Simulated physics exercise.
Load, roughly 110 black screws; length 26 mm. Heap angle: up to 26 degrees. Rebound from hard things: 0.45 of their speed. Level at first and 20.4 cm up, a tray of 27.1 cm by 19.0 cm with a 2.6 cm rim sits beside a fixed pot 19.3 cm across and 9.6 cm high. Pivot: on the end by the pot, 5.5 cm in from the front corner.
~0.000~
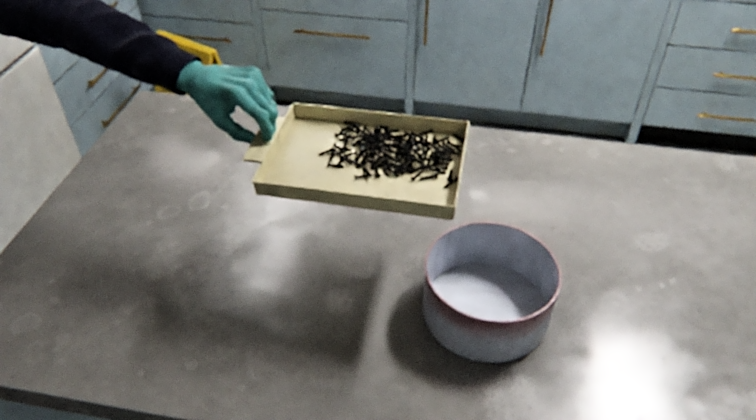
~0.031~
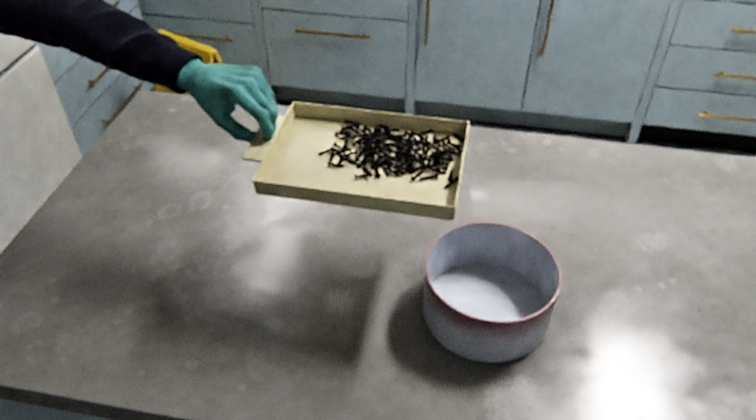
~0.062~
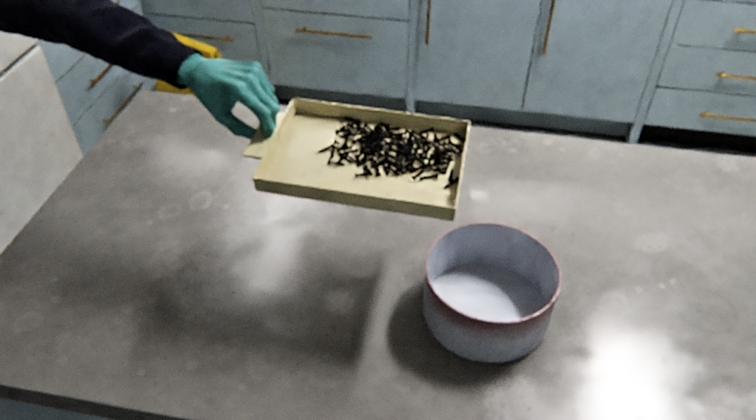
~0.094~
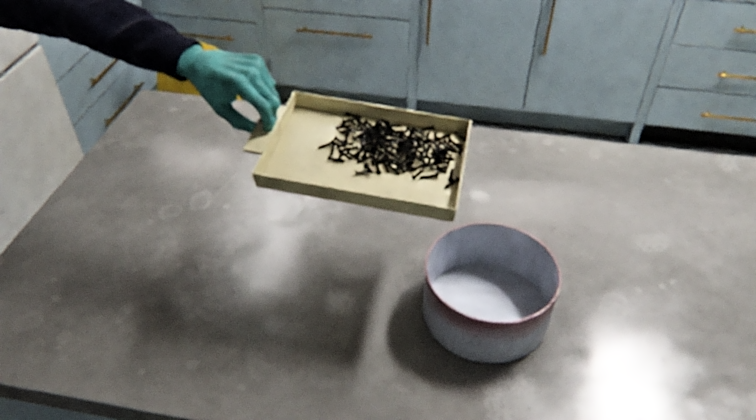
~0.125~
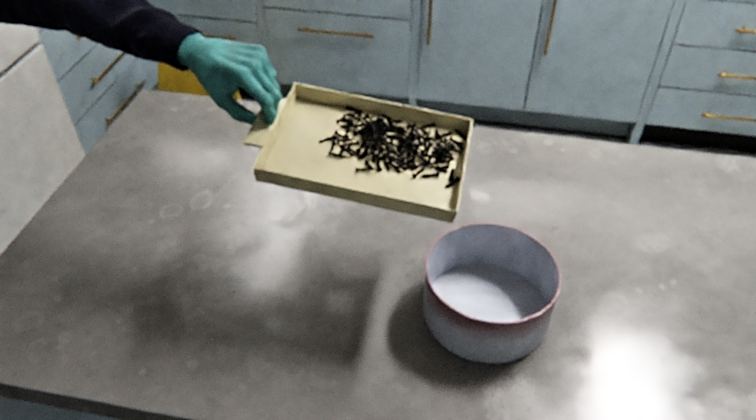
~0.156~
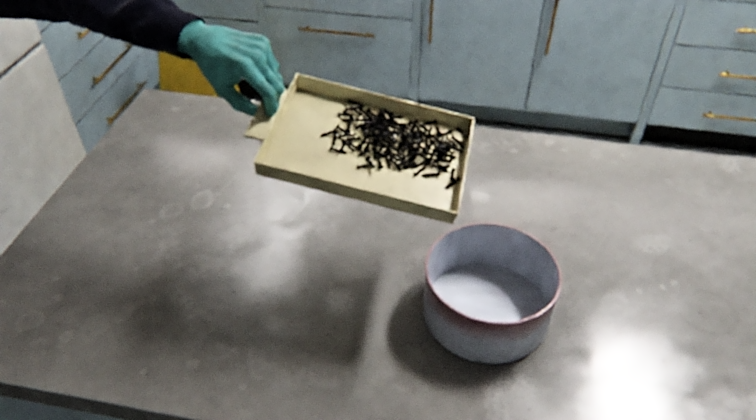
Above a grey counter, a gloved hand slightly tilts a tray of black screws rightward.
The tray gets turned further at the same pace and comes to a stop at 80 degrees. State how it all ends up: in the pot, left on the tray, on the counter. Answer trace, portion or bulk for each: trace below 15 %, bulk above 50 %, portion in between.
Pot: Bulk. Tray: Portion. Counter: Trace.
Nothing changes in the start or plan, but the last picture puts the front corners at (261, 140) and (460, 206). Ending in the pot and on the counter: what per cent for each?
In the pot: 20 per cent; on the counter: 45 per cent.
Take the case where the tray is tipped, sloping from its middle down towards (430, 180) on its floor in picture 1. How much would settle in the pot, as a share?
Something like 50 per cent of the pieces.
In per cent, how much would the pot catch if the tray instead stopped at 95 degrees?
In that case it comes to about 100 in a hundred.
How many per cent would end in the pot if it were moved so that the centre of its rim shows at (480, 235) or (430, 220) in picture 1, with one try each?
About 35 and 0 per cent.
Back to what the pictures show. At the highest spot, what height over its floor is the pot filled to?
Close to 1.5 cm up.
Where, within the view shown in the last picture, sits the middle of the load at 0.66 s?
(462, 187), roughly.
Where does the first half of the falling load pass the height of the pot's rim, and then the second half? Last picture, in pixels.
Earlier half at about (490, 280), later half at about (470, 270) in pixels.
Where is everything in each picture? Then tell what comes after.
The first picture shows tray tilt 0 degrees, front corners at (254, 180) and (454, 205); middle of the pieces at (399, 153); pot at (493, 268).
The second picture shows tray tilt 0 degrees, front corners at (255, 179) and (454, 206); middle of the pieces at (399, 153).
The third picture shows tray tilt 2 degrees, front corners at (255, 177) and (455, 207); middle of the pieces at (400, 152).
The fourth picture shows tray tilt 4 degrees, front corners at (255, 172) and (455, 208), lowest corner right front; middle of the pieces at (400, 150).
The fifth picture shows tray tilt 7 degrees, front corners at (255, 167) and (456, 210), lowest corner right front; middle of the pieces at (401, 147).
The sixth picture shows tray tilt 11 degrees, front corners at (256, 161) and (457, 211), lowest corner right front; middle of the pieces at (402, 144); pot at (493, 269). The tray's pace is about 115 degrees a second.
After 0.46 s, tilt 45 degrees; the tray holds 100 %, the pot 0 %.
Then, at 0.66 s, tilt 68 degrees; the tray holds 100 %, the pot 0 %.
Then, at 0.98 s, tilt 80 degrees; the tray holds 50 %, the pot 40 %.
By 1.8 s all is still; pot 55 %, tray 45 %, counter 0 %.
